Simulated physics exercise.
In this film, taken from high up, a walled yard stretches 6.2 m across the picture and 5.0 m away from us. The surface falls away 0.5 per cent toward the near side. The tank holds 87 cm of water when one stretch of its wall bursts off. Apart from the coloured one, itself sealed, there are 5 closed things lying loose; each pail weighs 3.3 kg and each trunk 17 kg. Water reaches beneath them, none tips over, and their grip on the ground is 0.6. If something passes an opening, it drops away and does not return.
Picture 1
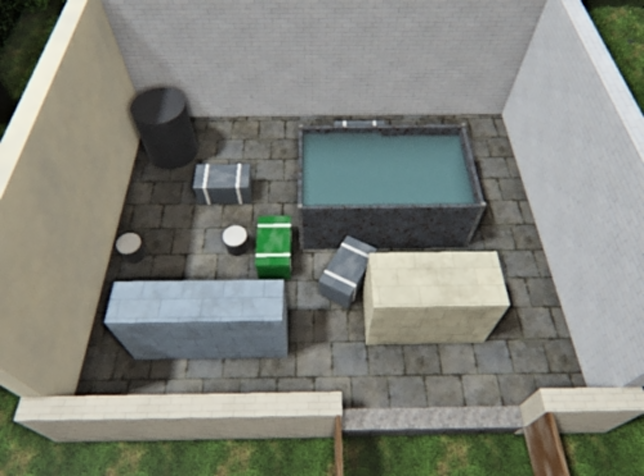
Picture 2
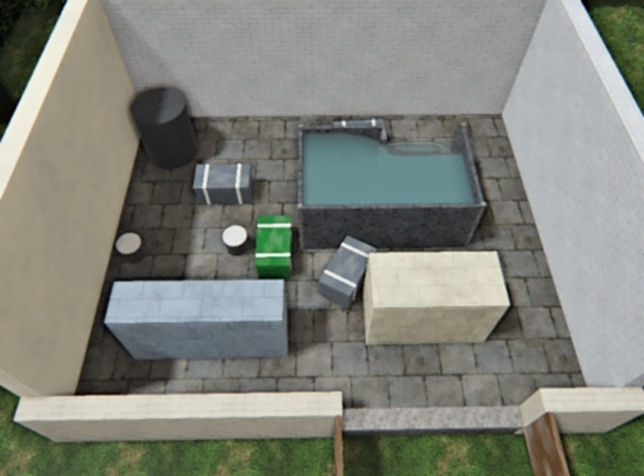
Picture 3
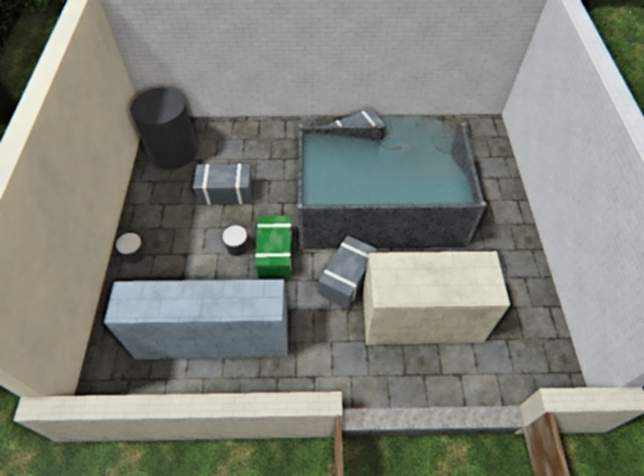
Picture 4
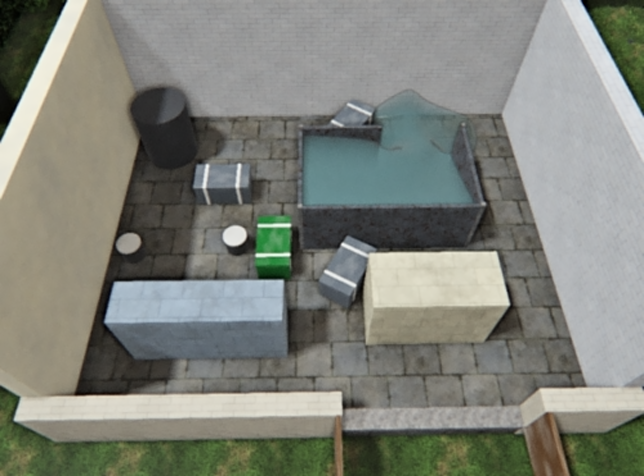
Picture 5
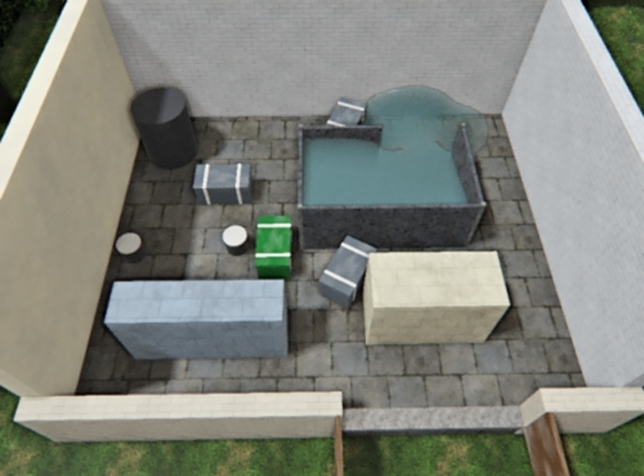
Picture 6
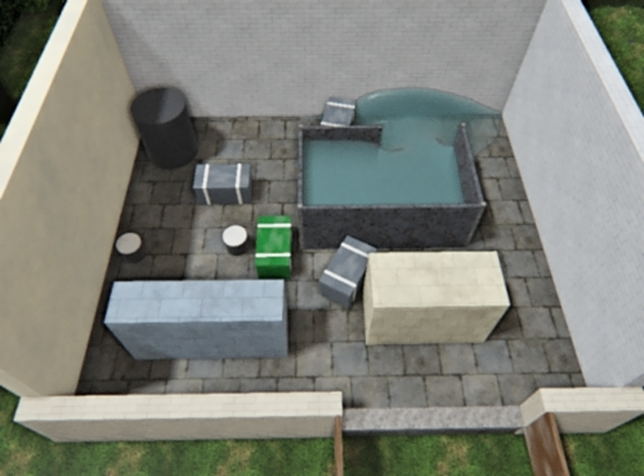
At the start, a dark-walled tank full of water stands in a paved, walled yard near a green trunk and other objects. Part of its back wall bursts outward, shoving a grey strapped box behind it, and water surges out and spreads along the rear wall while the trunk stays still.
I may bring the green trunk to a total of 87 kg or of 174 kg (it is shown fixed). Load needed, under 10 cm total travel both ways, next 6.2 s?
Lower.
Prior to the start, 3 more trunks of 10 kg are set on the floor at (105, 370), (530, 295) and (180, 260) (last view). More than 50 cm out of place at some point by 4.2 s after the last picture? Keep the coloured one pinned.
Results, in sequence: Not exceeded / exceeded / exceeded.
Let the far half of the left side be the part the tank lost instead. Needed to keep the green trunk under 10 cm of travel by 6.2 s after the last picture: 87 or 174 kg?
The lighter one.
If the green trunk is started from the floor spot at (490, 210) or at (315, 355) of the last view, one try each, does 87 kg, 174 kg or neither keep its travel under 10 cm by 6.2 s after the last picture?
Taking the two tries in order, only the heavy one works and even the light one works.
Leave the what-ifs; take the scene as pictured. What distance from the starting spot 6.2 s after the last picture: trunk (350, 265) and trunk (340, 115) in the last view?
Net shift, one by one: 20 cm / 400 cm.
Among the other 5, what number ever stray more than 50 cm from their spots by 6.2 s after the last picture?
The tally stands at 3.
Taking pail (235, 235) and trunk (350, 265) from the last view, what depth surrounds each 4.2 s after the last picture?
First roughly 3 cm, second roughly 4 cm.
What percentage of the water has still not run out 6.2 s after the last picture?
84 %.
Then, 0.6 s after the last picture the green trunk would be 0 cm from its start with 87 kg and 0 cm from its start with 174 kg; 0 cm of water round it then.
Then, 2.3 s after the last picture the green trunk would be 0 cm from its start with 87 kg and 0 cm from its start with 174 kg; 1 cm of water round it then.
Then, 4.2 s after the last picture the green trunk would be 0 cm from its start with 87 kg and 0 cm from its start with 174 kg; 3 cm of water round it then.
Then, 6.2 s after the last picture the green trunk would be 0 cm from its start with 87 kg and 0 cm from its start with 174 kg; 5 cm of water round it then.
